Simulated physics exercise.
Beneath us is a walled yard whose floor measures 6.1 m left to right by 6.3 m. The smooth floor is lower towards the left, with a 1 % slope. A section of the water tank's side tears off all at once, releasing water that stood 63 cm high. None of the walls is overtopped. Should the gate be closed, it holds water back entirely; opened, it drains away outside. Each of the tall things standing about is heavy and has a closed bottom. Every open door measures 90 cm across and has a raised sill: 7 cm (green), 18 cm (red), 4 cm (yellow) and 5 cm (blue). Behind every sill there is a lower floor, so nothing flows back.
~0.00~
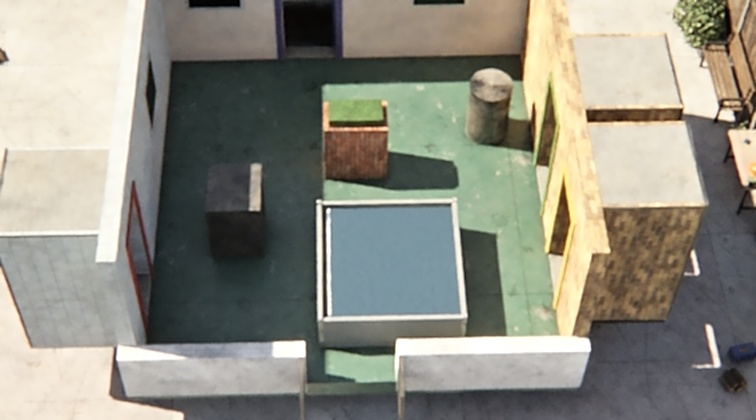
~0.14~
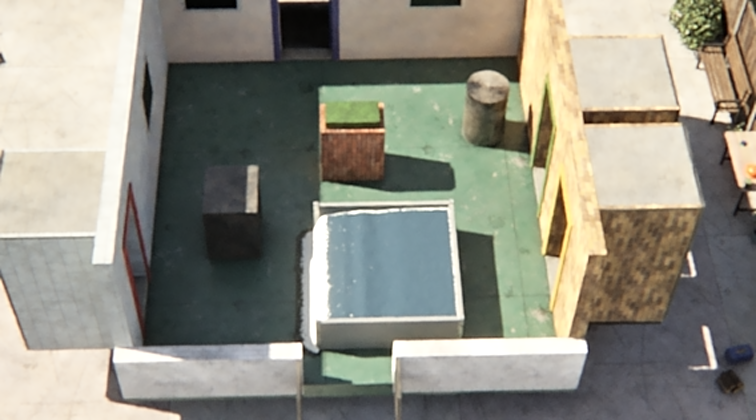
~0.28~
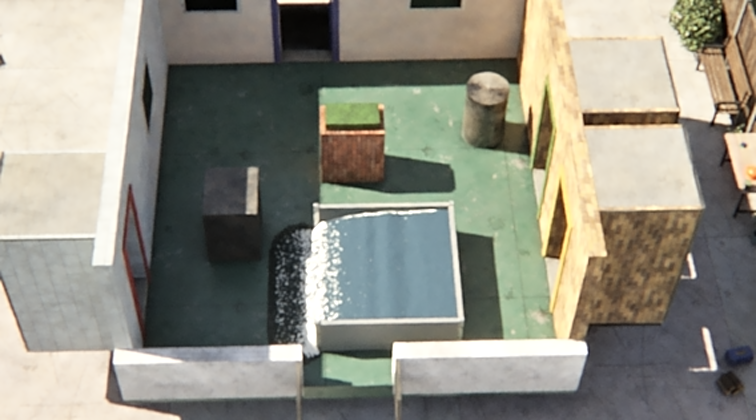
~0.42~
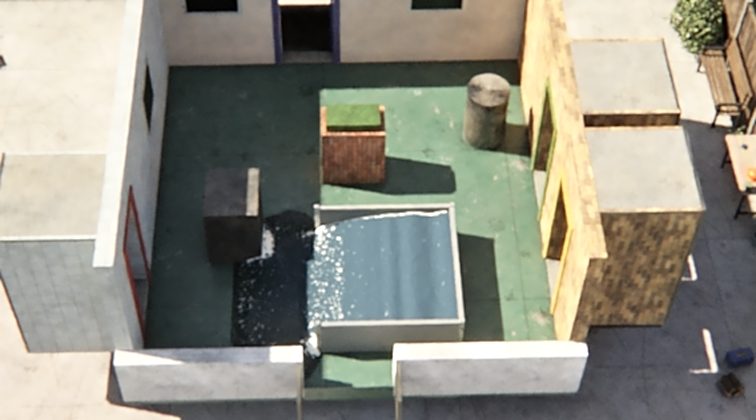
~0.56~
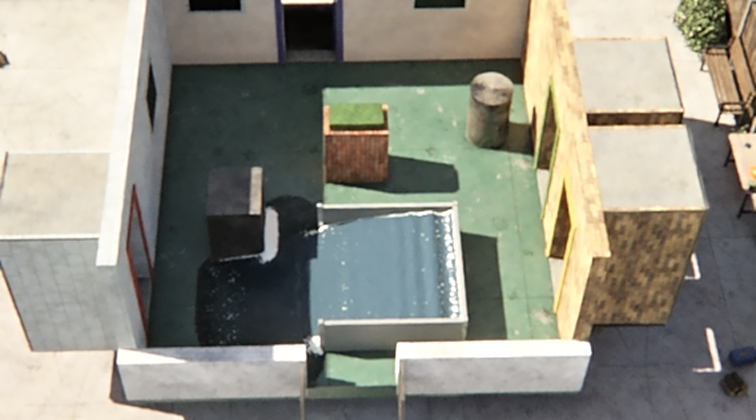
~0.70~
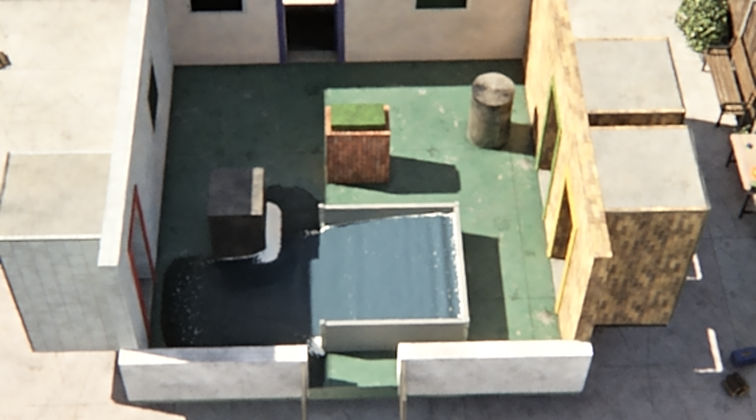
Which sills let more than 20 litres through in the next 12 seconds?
Result: Green door: Beneath the limit; red door: Above the limit; yellow door: Beneath the limit; blue door: Above the limit.
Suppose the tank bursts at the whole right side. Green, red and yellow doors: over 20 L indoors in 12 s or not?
So green ends up past the limit, red short of it, yellow past the limit.
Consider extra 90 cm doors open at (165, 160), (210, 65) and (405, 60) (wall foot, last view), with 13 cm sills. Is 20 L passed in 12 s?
In that order: Short of it, beyond it, short of it.
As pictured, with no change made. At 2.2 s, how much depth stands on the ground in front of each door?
Centimetres: Green 0 / red 41 / yellow 0 / blue 0.
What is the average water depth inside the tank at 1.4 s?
31 cm.
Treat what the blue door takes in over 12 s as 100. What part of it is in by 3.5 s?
I'd put it at about 20 per cent by that point.
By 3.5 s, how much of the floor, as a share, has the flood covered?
Close to 55 in a hundred.
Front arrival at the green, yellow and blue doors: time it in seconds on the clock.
The green door is reached at 8.5 s, yellow at 7.0 s, blue at 2.4 s.
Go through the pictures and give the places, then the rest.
The water tank at (390, 261) is whole and still, 63 cm deep, in the first picture.
Water pours out at (319, 281) and has run 1.1 m, to a hidden place; typically 8 cm deep outside, 63 cm at the water tank's back, in the second picture.
Water pours out at (319, 283) and has run 1.3 m, to a hidden place; typically 11 cm deep outside, 63 cm at the water tank's back, in the third picture.
The front is at a hidden place, 1.6 m from the gap at (320, 285); 2.8 m2 of floor is under water; 62 cm left at the back of the water tank, in the fourth picture.
Water pours out at (323, 284) and has run 2.0 m, to a hidden place; typically 9 cm deep outside, 54 cm at the water tank's back, in the fifth picture.
The front is at (170, 338), 2.4 m from the gap at (324, 285); 5.3 m2 of floor is under water; 53 cm left at the back of the water tank, in the sixth picture.
After 1.4 s water covers 25 % of the floor and is deepest (44 cm) near (160, 366); green door not reached, red door 41 cm at the sill, 58 L in, yellow door not reached, blue door not reached.
After 2.2 s water covers 45 % of the floor and is deepest (44 cm) near (146, 377); green door not reached, red door 41 cm at the sill, 186 L in, yellow door not reached, blue door not reached.
After 3.5 s water covers 55 % of the floor and is deepest (26 cm) near (226, 273); green door not reached, red door 25 cm at the sill, 298 L in, yellow door not reached, blue door 11 cm at the sill, 23 L in.
After 7.0 s water covers 80 % of the floor and is deepest (14 cm) near (173, 79); green door not reached, red door 11 cm at the sill, 310 L in, yellow door 1 cm at the sill, 0 L in, blue door 9 cm at the sill, 83 L in.
After 12.0 s water covers 95 % of the floor and is deepest (12 cm) near (146, 377); green door 2 cm at the sill, 0 L in, red door 9 cm at the sill, 310 L in, yellow door 3 cm at the sill, 0 L in, blue door 6 cm at the sill, 101 L in.
